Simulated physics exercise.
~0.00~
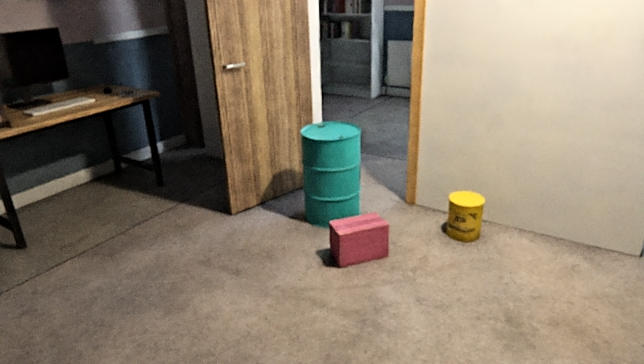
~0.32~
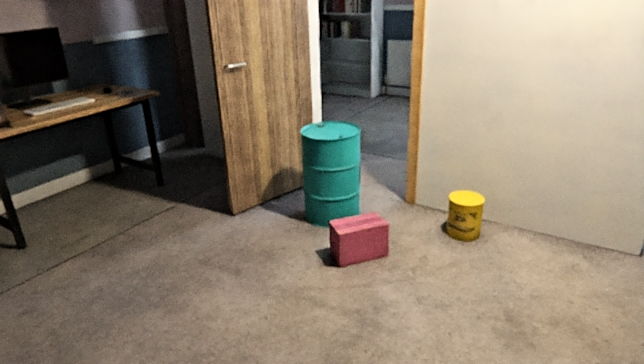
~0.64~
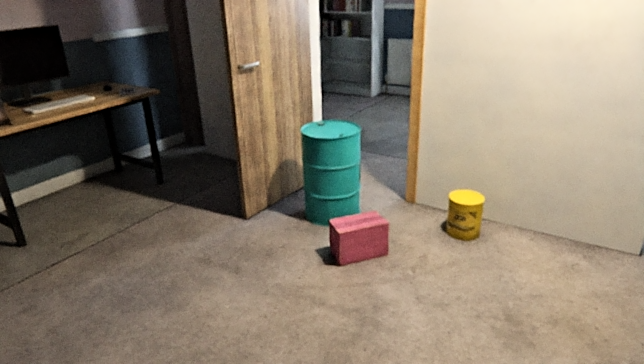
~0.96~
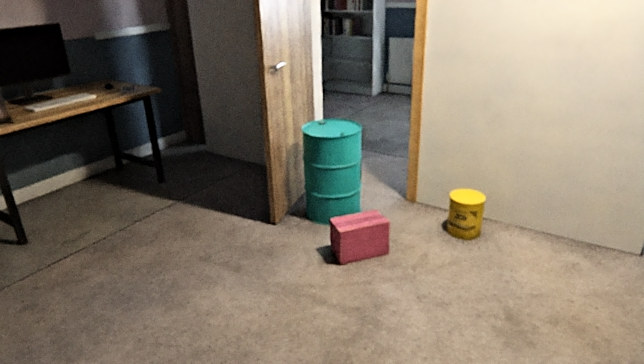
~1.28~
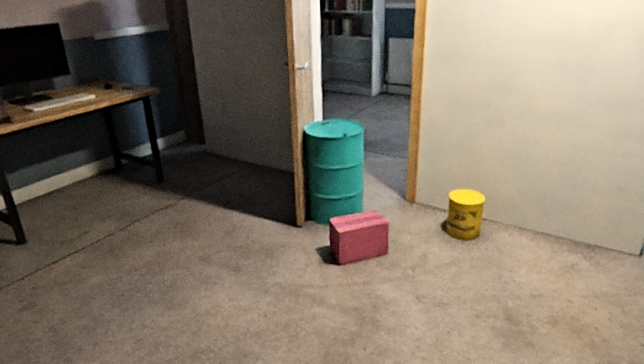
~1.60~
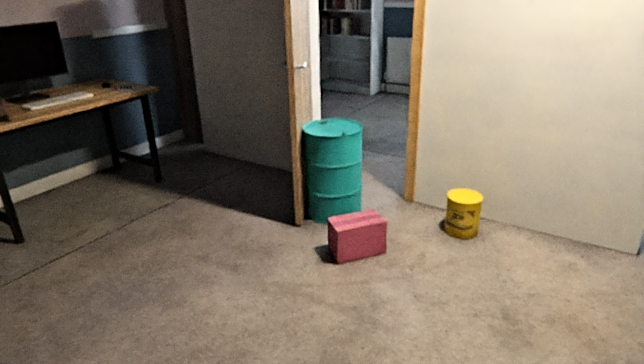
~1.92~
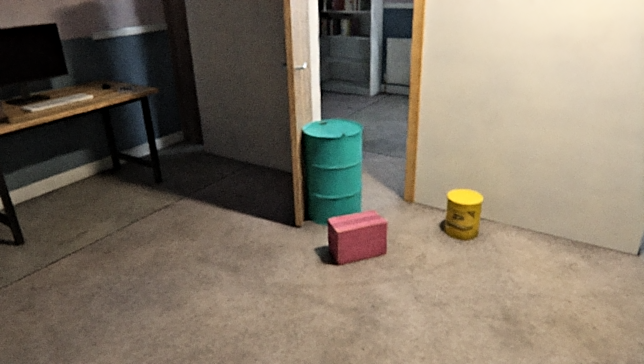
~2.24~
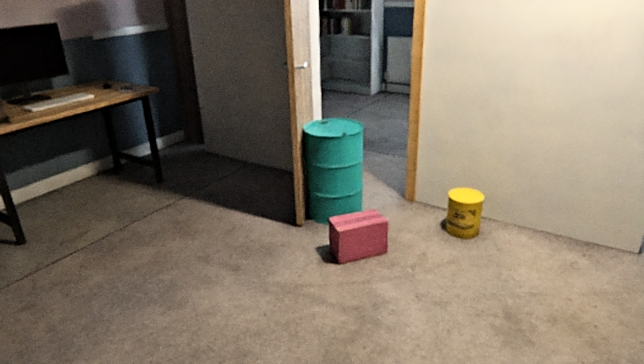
A wooden door standing wide open swung partway toward closing, its free edge moving right until it reached the turquoise drum and stopped there, still well open, while the drum, the pink parcel and the yellow pail stayed where they were.
